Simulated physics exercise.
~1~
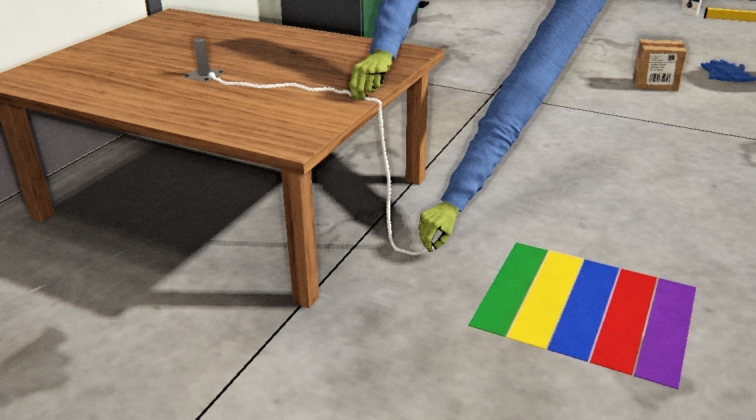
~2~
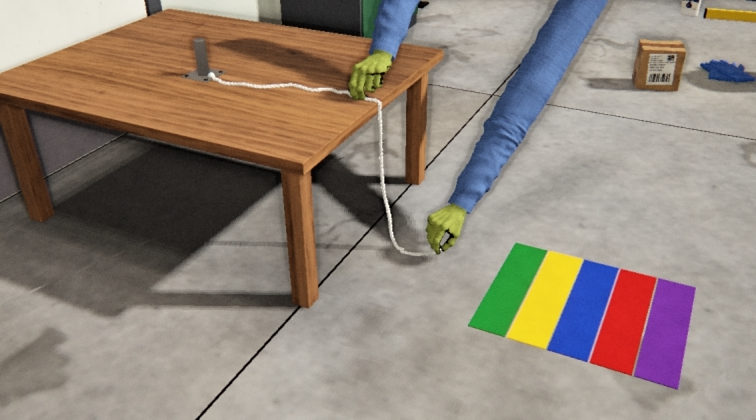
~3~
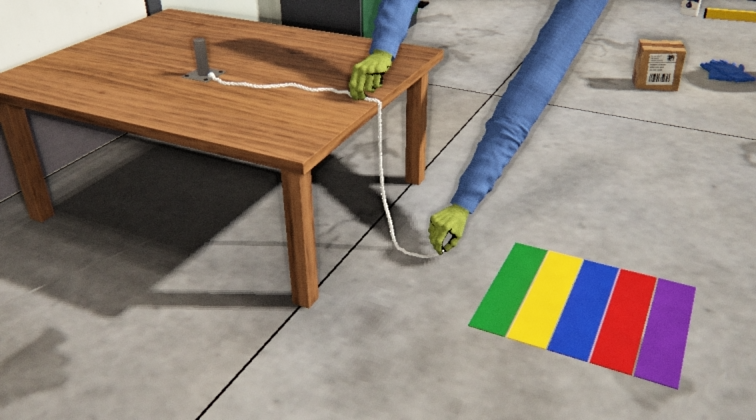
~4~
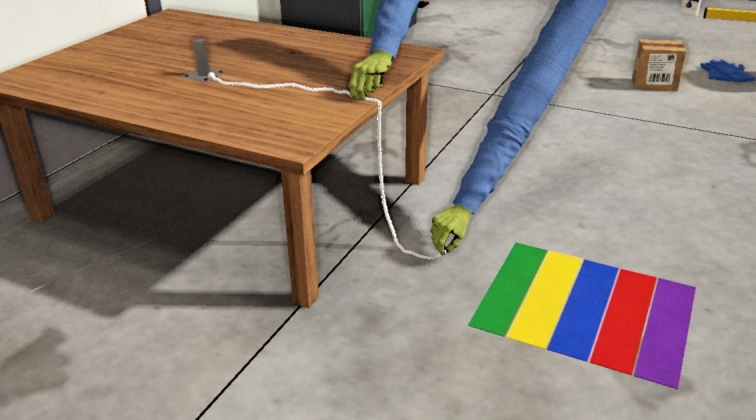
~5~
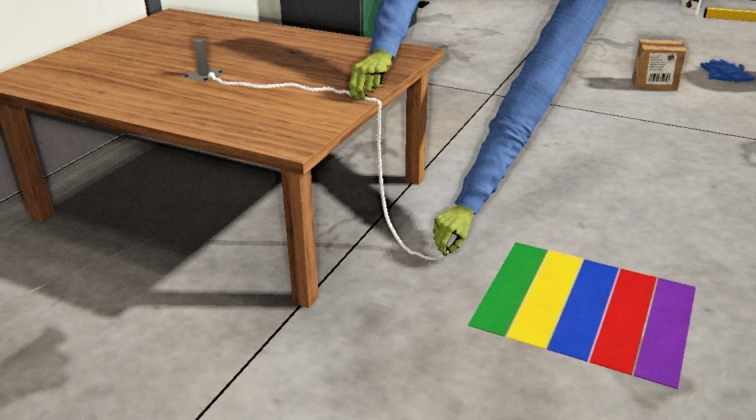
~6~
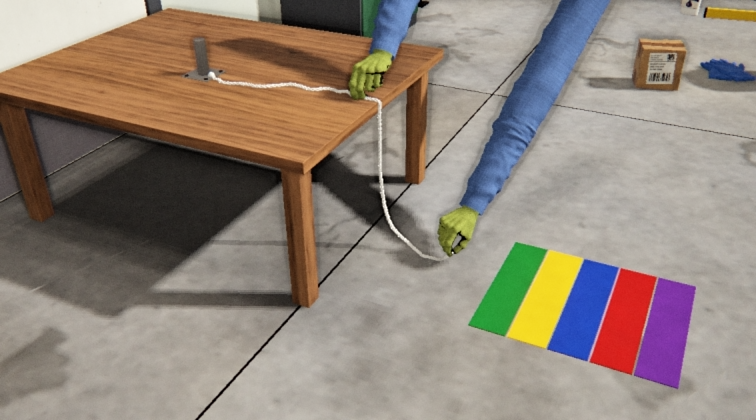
On a concrete floor beside a wooden table, a green-gloved hand drew the low end of a white cord slightly right, near some coloured strips, while another hand pinched it at the table's edge.
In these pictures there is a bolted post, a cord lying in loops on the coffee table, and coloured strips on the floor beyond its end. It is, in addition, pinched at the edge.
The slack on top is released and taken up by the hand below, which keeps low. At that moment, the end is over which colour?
Over yellow.
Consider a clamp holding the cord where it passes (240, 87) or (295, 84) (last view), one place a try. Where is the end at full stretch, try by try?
The two answers, in sequence: (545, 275) and (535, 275).
Soon after, end near (481, 260); short of the strips.
Then, end near (526, 272); over green.
At full stretch, end near (552, 279); over yellow. The end stops over the yellow strip.
